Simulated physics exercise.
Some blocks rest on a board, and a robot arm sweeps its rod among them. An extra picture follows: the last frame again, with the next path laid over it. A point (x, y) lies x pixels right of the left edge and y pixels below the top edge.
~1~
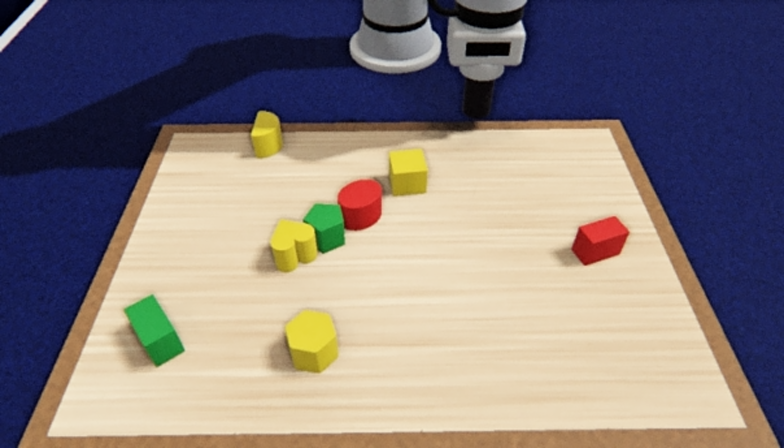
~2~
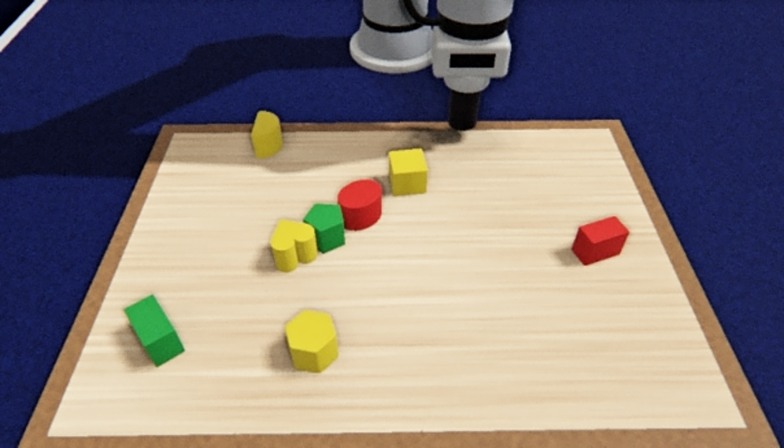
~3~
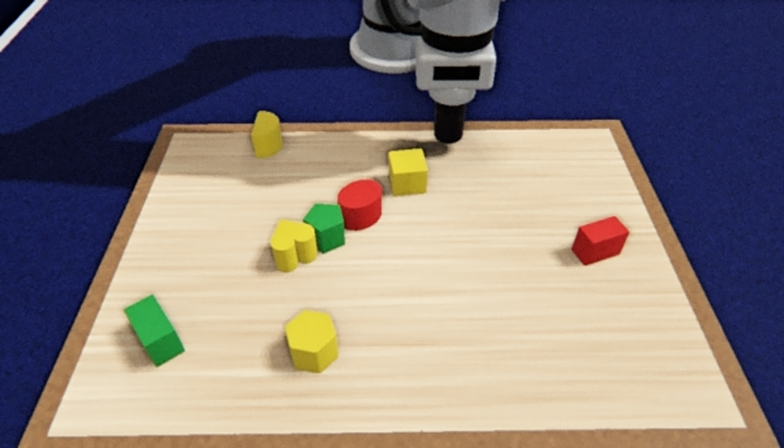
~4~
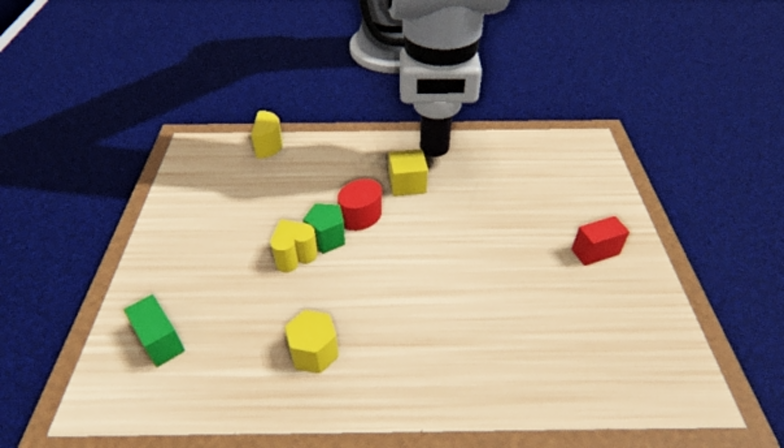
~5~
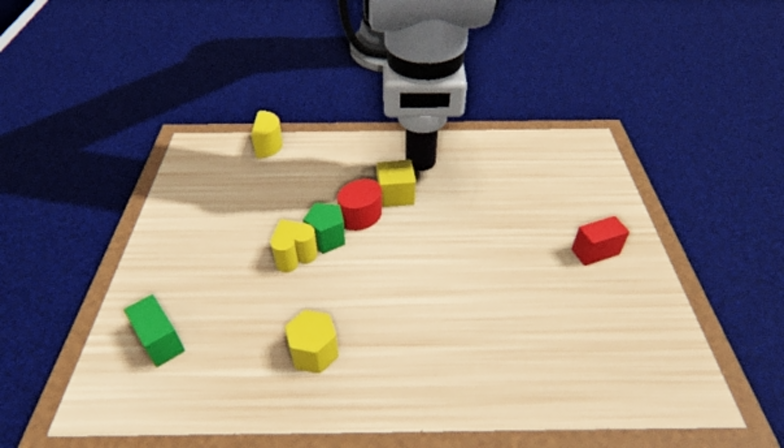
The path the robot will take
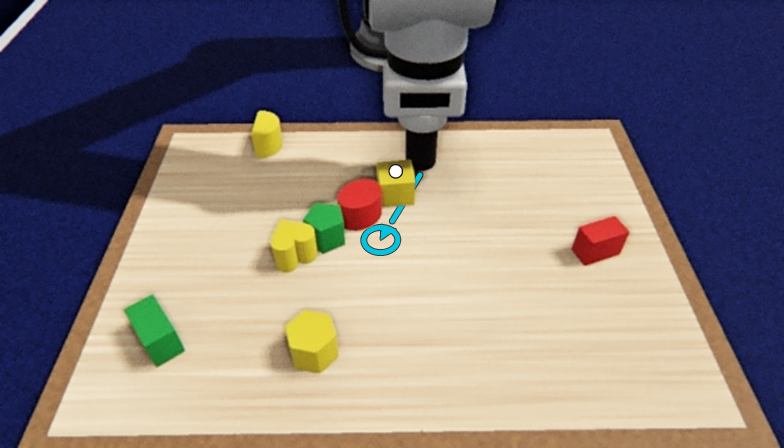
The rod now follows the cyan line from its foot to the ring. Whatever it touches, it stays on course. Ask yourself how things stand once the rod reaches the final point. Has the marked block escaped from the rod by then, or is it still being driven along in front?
It is still ahead of the rod.
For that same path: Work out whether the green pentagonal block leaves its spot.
It travels a centimetre or more.
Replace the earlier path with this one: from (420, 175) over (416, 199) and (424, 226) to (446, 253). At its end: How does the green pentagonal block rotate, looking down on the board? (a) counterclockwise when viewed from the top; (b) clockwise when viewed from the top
a - counterclockwise when viewed from the top.
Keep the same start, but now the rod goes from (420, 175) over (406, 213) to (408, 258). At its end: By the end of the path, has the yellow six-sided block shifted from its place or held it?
That block stays.
Path on the board, from (420, 175) to (381, 240); the dot is on the yellow square.
What follows on the original path. One third of the way, rod (408, 183); yellow heart block (287, 238); green pentagonal block (313, 216), turned 30° anticlockwise; red elliptical block (350, 203), turned 55° clockwise; yellow square (394, 197), turned 30° anticlockwise.
Two thirds of the way, rod (395, 205); yellow heart block (285, 239); green pentagonal block (305, 216), turned 20° anticlockwise; red elliptical block (345, 210), turned 90° clockwise; yellow square (392, 220), turned 65° anticlockwise.
At the end, rod (380, 228); yellow heart block (285, 239); green pentagonal block (301, 215), turned 20° anticlockwise; red elliptical block (342, 212), turned 110° clockwise; yellow square (390, 243), turned 100° anticlockwise.
